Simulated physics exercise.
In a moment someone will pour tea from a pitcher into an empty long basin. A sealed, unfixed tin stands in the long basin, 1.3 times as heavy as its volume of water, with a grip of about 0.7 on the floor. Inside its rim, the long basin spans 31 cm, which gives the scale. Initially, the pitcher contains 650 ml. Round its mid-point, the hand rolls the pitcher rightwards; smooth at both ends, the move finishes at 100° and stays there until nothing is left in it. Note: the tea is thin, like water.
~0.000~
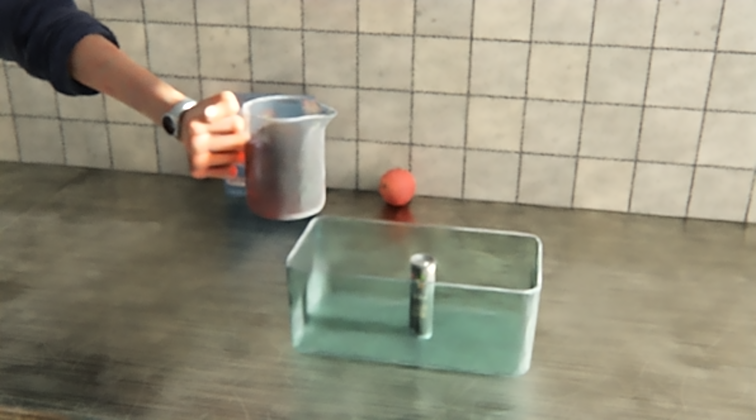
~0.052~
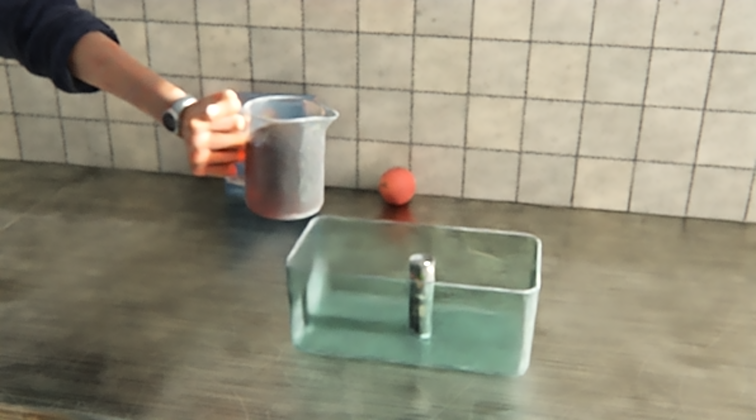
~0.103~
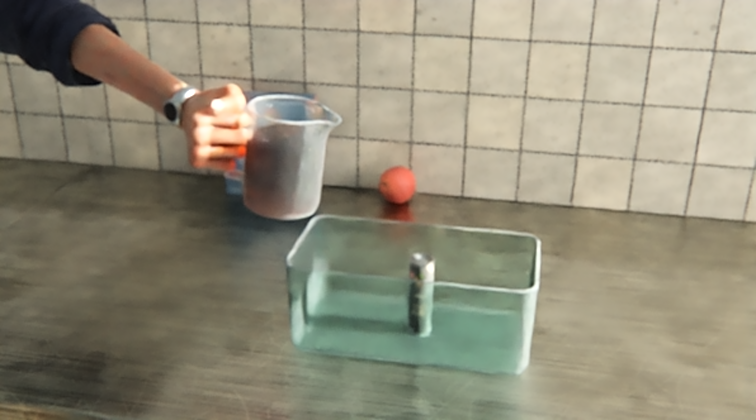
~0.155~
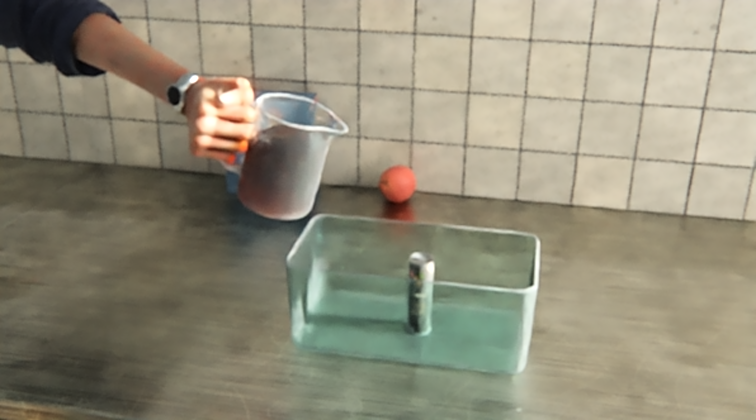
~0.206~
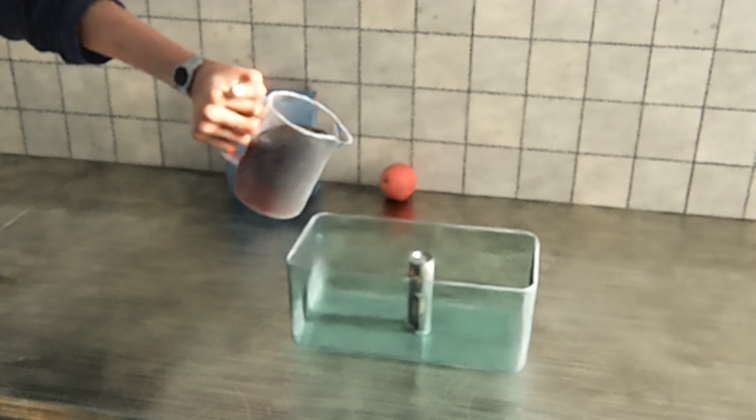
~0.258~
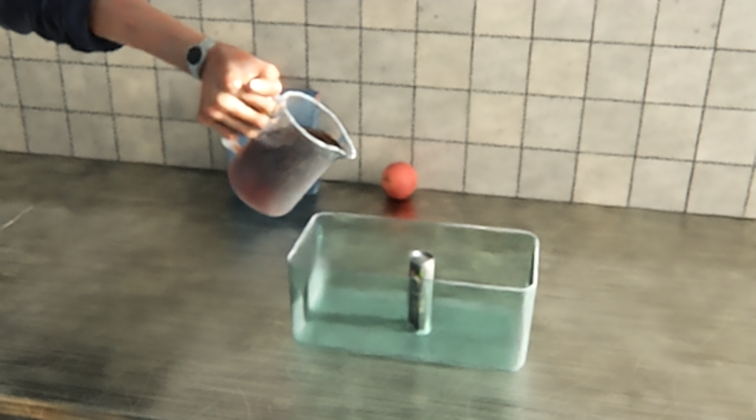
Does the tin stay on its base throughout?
Yes, it stays on its base.
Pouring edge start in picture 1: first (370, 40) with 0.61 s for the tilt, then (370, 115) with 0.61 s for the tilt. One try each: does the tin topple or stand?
Trial 1 - tin stays standing; trial 2 - tin tips.
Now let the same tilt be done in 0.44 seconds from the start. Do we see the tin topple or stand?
Holds steady.
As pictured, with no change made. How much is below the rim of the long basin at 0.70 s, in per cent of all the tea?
Roughly 58 percent of it.
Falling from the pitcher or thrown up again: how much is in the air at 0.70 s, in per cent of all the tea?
Airborne share: Near 14 %.
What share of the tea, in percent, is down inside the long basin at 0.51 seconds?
Around 12 percent.
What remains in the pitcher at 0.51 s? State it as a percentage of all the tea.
Roughly 70 per cent.
By 0.51 s the tilt is 94° and 69 per cent is still to pour; the tin stands where it began.
By 0.70 s the tilt is 100° and 27 per cent is still to pour; the tin stands where it began.
By 0.90 s the tilt is 100° and 9 per cent is still to pour; the tin stands where it began.
By 1.11 s the tilt is 100° and 2 per cent is still to pour; the tin stands where it began.
At rest the tin stands where it began.
